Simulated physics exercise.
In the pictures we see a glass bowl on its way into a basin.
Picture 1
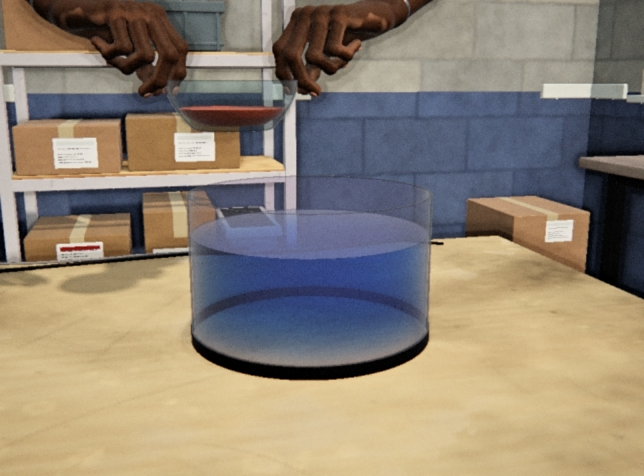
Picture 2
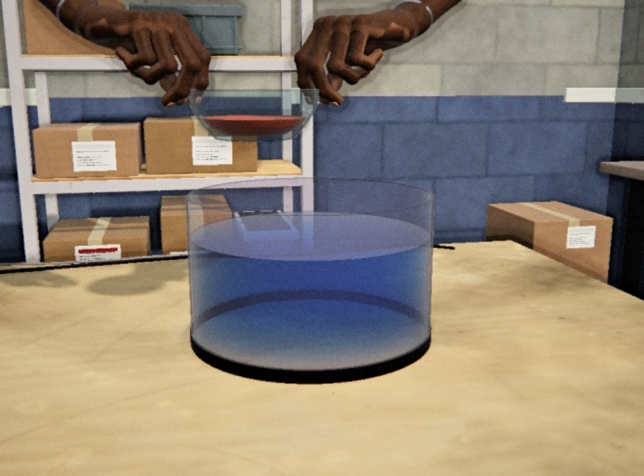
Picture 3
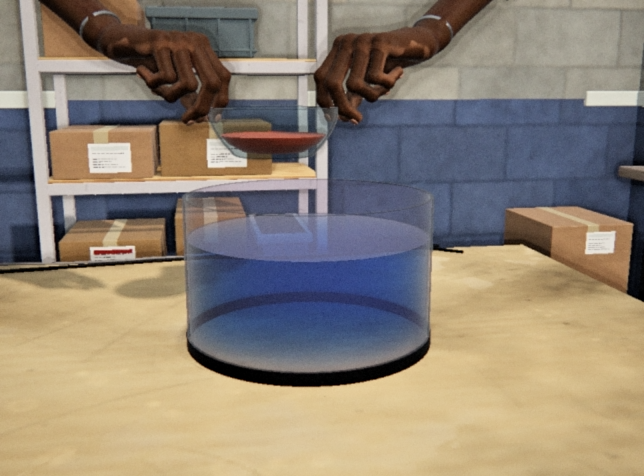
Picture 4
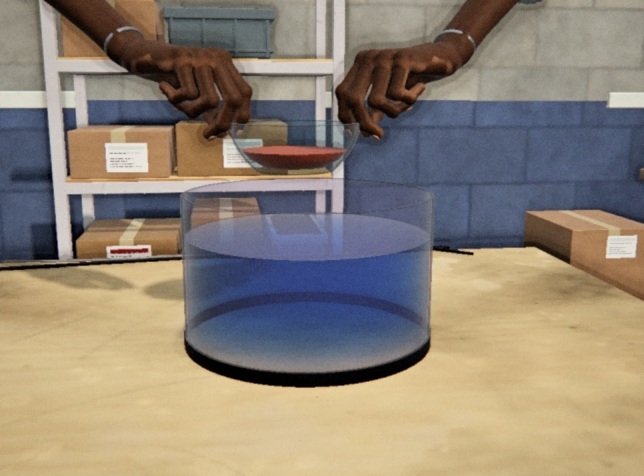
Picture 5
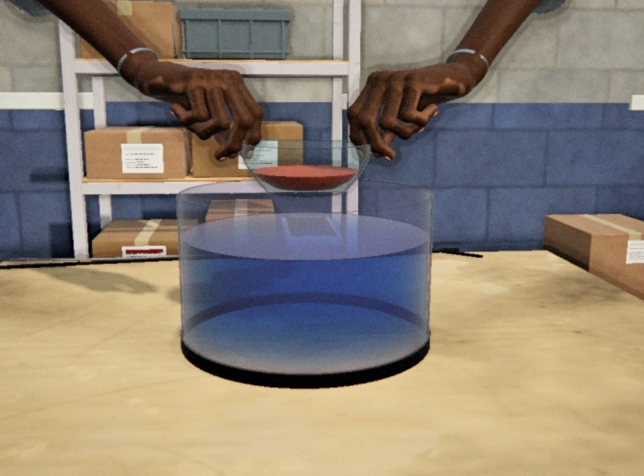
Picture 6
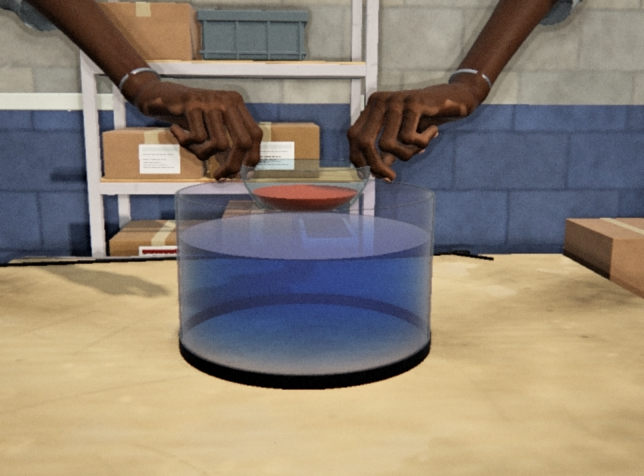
Two dark-skinned hands hold a clear glass bowl, about a third full of red, above a round transparent basin of blue liquid, seen from just above a pale tabletop in a storeroom. Behind them are white shelves with cardboard boxes, a blue and grey block wall, and another box at right. The hands lower the bowl steadily to just over the blue surface as the view drifts left.
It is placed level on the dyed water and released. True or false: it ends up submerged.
False.
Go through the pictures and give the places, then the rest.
In the first frame, bowl (232, 102) about a third full; above the basin.
In the second frame, bowl about a third full, surface at (254, 118); coming down.
In the third frame, bowl (274, 129) about a third full; lower.
In the fourth frame, bowl about a third full, surface at (295, 151); lower still.
In the fifth frame, bowl (306, 165) about a third full; close to the surface.
In the sixth frame, bowl about a third full, surface at (306, 192); just over the surface.
A moment on, the bowl dips into the dyed water.
Further on, it bobs and steadies.
When it is over, the bowl floats with about half of its side showing.
